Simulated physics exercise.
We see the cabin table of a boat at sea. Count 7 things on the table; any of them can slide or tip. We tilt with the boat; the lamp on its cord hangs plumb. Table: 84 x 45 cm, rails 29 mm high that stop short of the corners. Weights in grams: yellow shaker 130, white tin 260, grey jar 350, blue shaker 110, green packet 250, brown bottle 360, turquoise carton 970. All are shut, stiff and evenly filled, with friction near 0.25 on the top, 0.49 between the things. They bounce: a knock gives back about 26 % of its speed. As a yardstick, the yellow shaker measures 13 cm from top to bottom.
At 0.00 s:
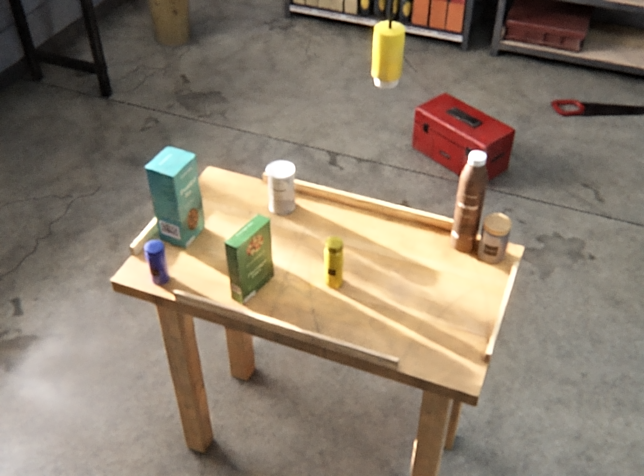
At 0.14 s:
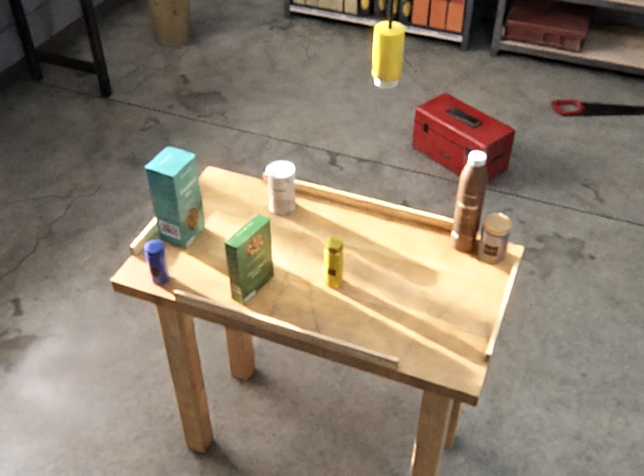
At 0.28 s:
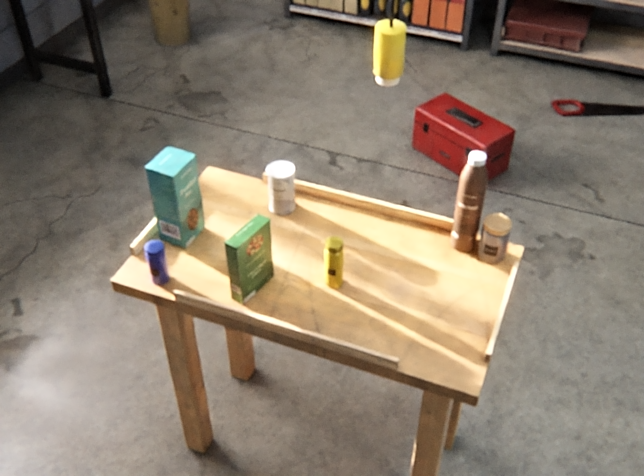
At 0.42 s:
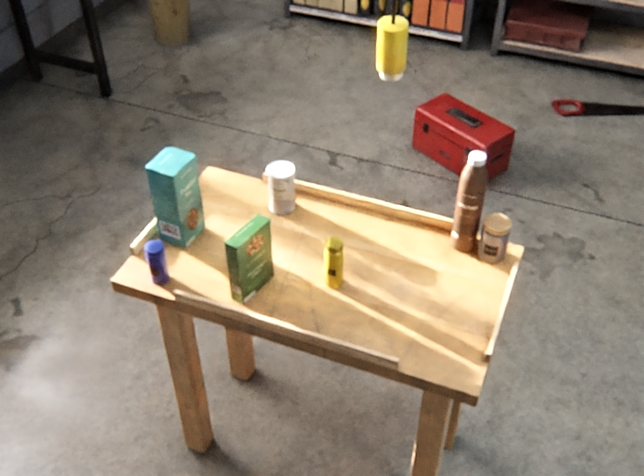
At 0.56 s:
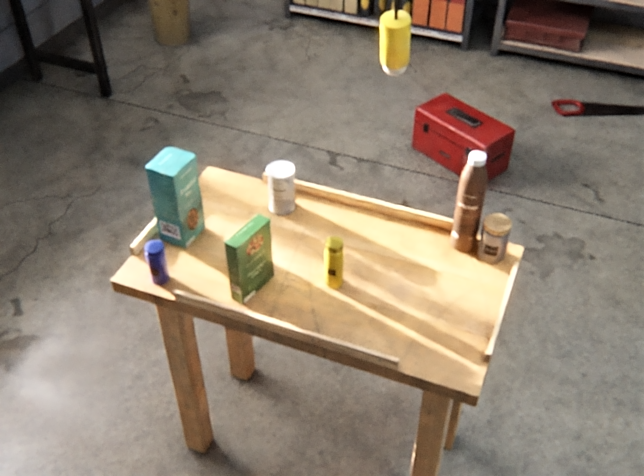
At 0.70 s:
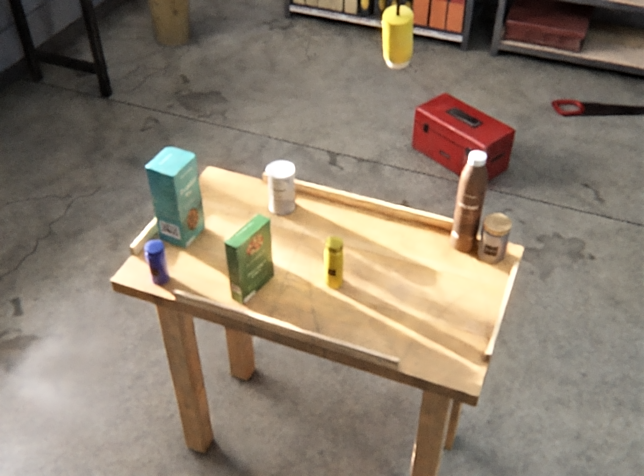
A yellow lamp hanging above a wooden table drifted slightly to the right and up, while the cartons, bottle, jar, tin and shakers on the tabletop all stayed where they were.
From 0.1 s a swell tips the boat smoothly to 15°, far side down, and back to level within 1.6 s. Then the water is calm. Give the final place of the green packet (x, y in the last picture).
It ends at about (252, 257).
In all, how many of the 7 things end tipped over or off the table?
That comes to 0.
After 1.00 s, heel 14°, far side down.
After 1.30 s, heel 8°, far side down.
At rest (2.2 s), all 7 in place, give or take 5 cm. Seen from the same camera at the end, green packet near (252, 257).
